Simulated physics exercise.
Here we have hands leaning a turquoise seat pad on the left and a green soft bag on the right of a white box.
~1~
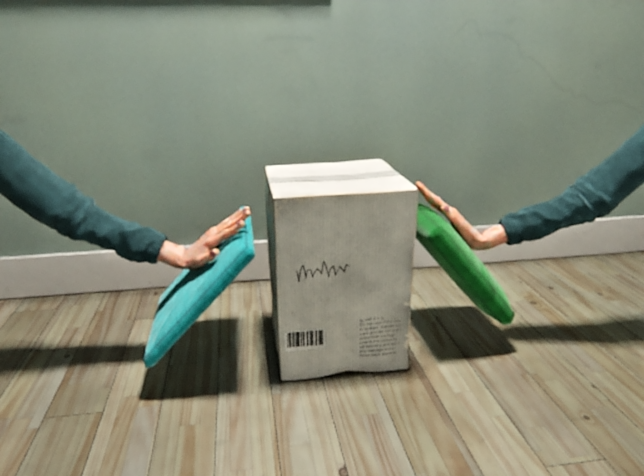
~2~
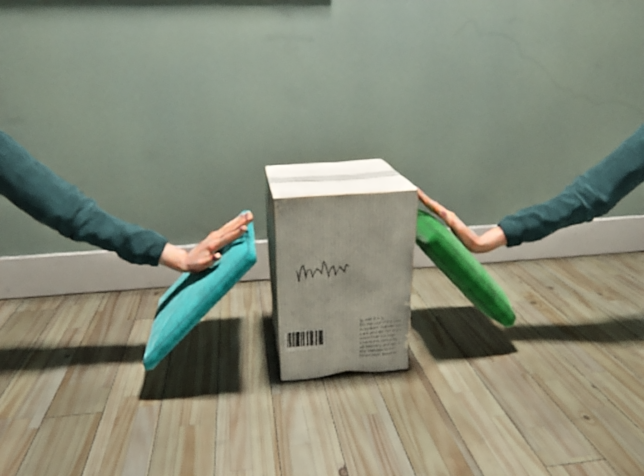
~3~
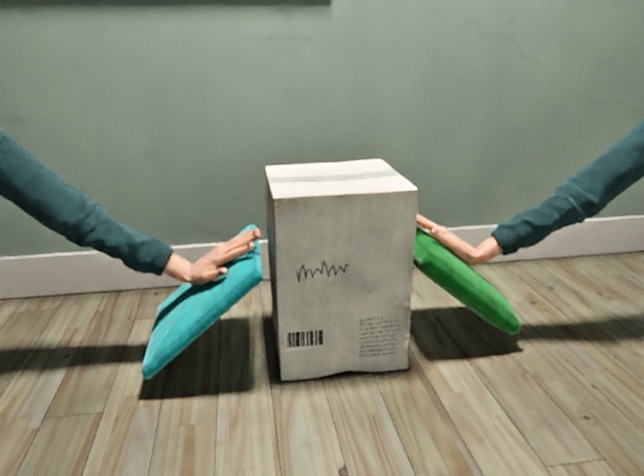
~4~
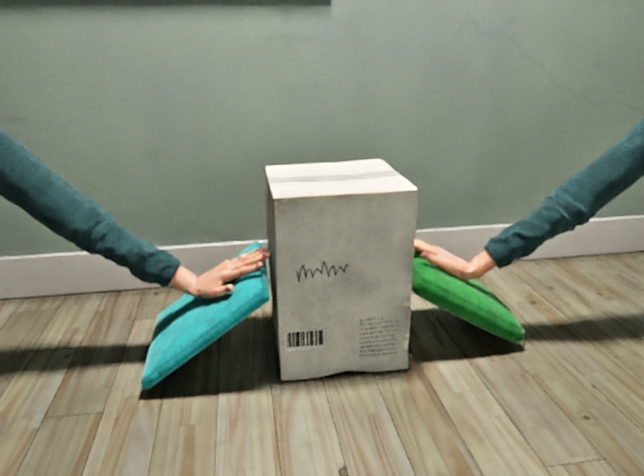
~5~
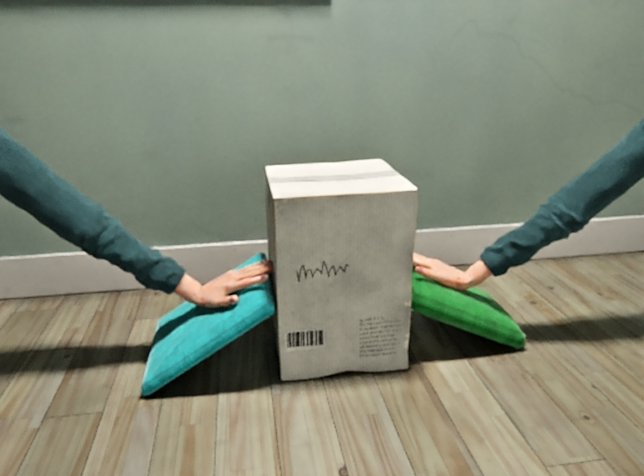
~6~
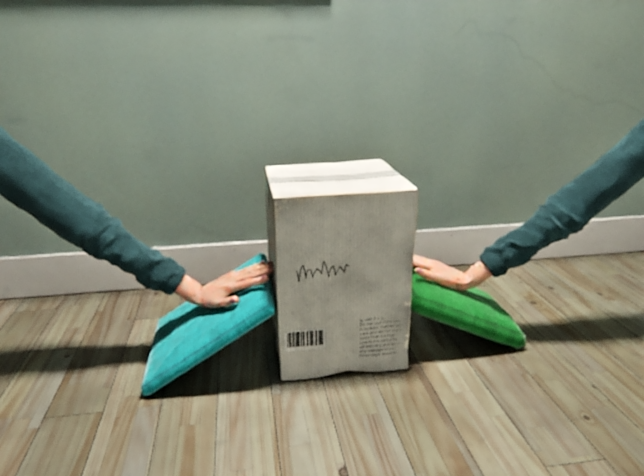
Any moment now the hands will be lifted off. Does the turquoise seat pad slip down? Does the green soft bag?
Checking both, the turquoise seat pad slips down, the green soft bag slips down.
Then, 0.26 s after the last picture, seat pad flat on the floor near (204, 340); soft bag flat on the floor near (455, 319).
Then, 0.44 s after the last picture, seat pad flat on the floor near (204, 346); soft bag flat on the floor near (454, 319).
At rest, seat pad flat on the floor near (204, 347); soft bag flat on the floor near (453, 319). The turquoise seat pad slips and lies down and the green soft bag slumps to the floor.
